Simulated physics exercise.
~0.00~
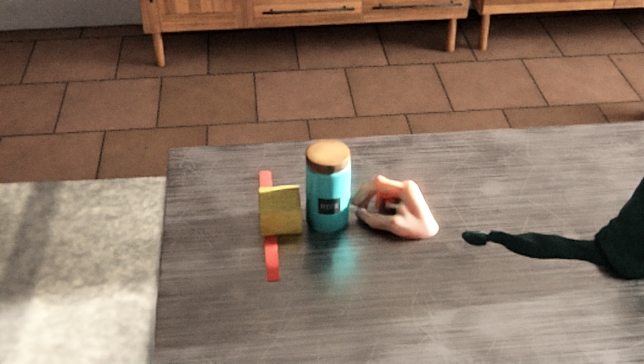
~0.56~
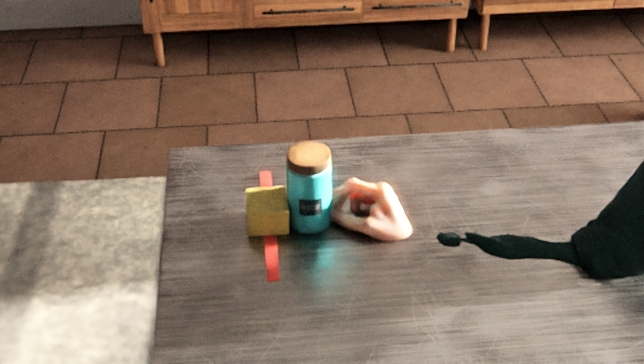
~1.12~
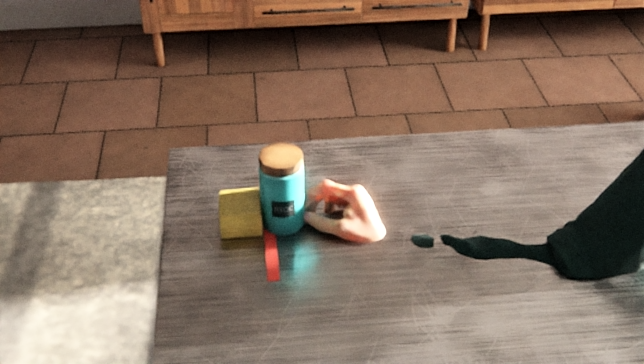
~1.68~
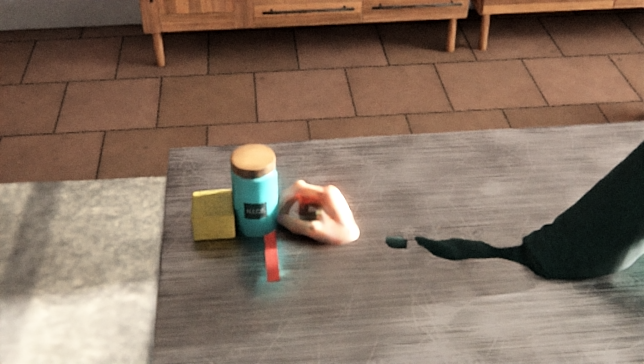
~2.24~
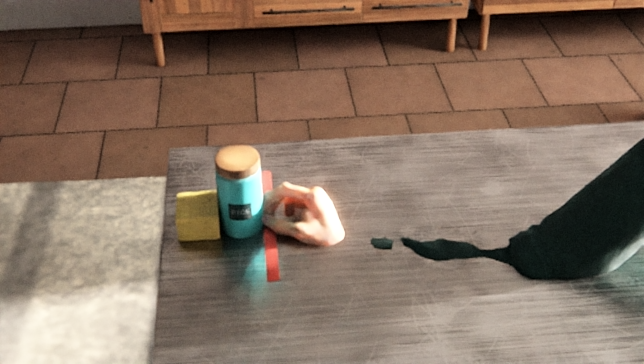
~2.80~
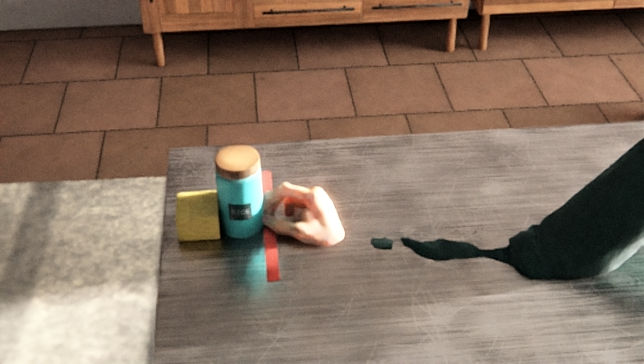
A turquoise jar, pushed by a hand, shoves a yellow block left past red tape and stops.
